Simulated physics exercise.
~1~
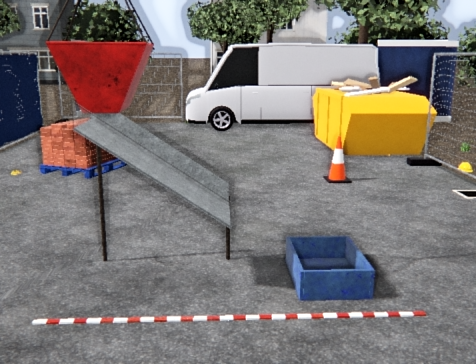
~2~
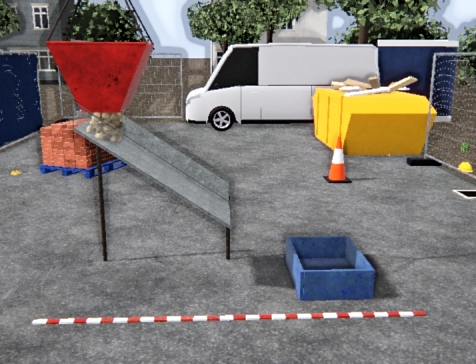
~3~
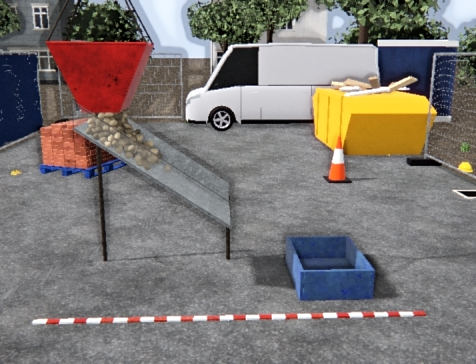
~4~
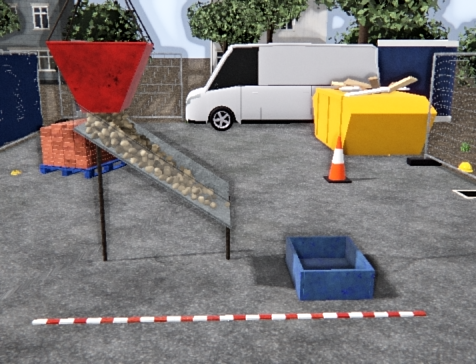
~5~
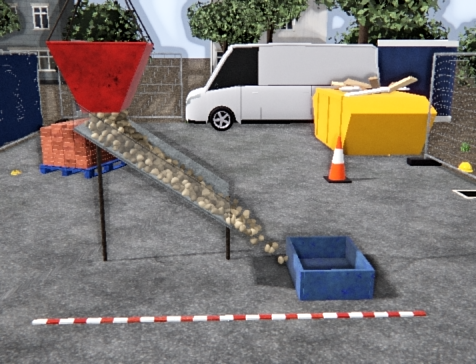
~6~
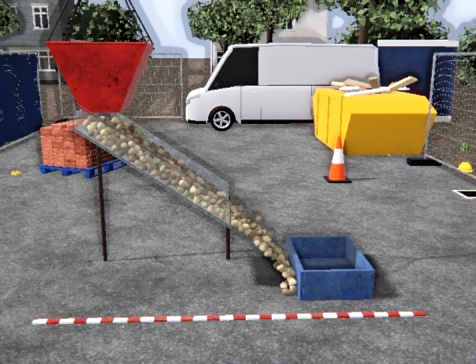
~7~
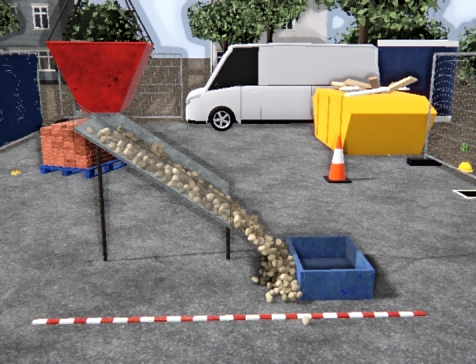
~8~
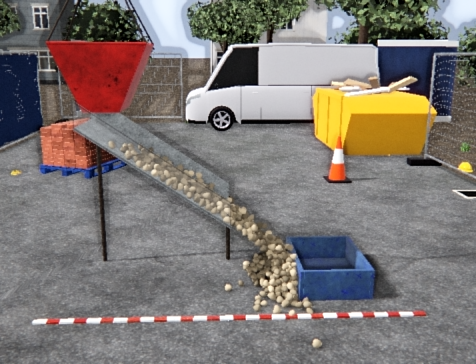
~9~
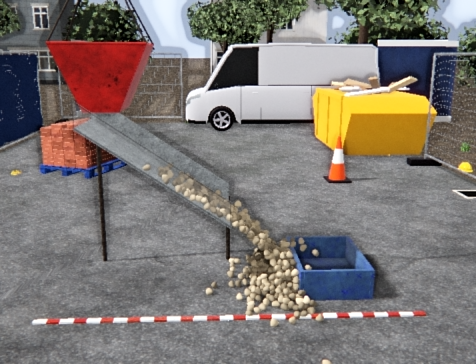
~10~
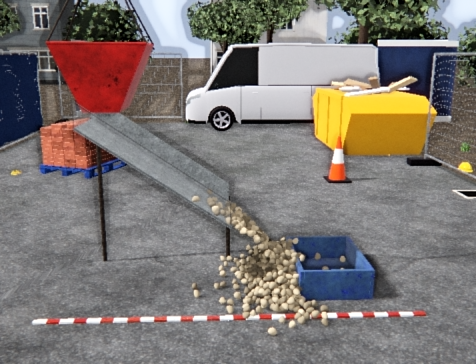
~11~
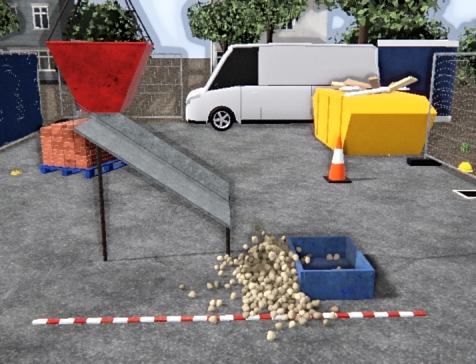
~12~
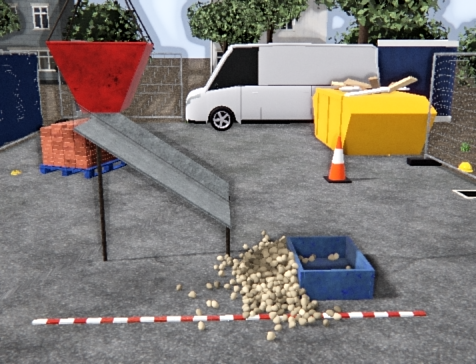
To begin with, a red skip hangs above a sloping steel chute in a paved yard, with a blue open bin on the ground to the lower right and a red and white striped line in front. Pale rounded stones drop from the skip's underside and slide down the chute. They spill off its lower end, landing short of the bin and piling against its left side. As the chute empties, the heap spreads over the striped line, and a few stones hop into the bin. Finally, the chute is bare and nearly all the stones lie outside, mostly left of the bin.
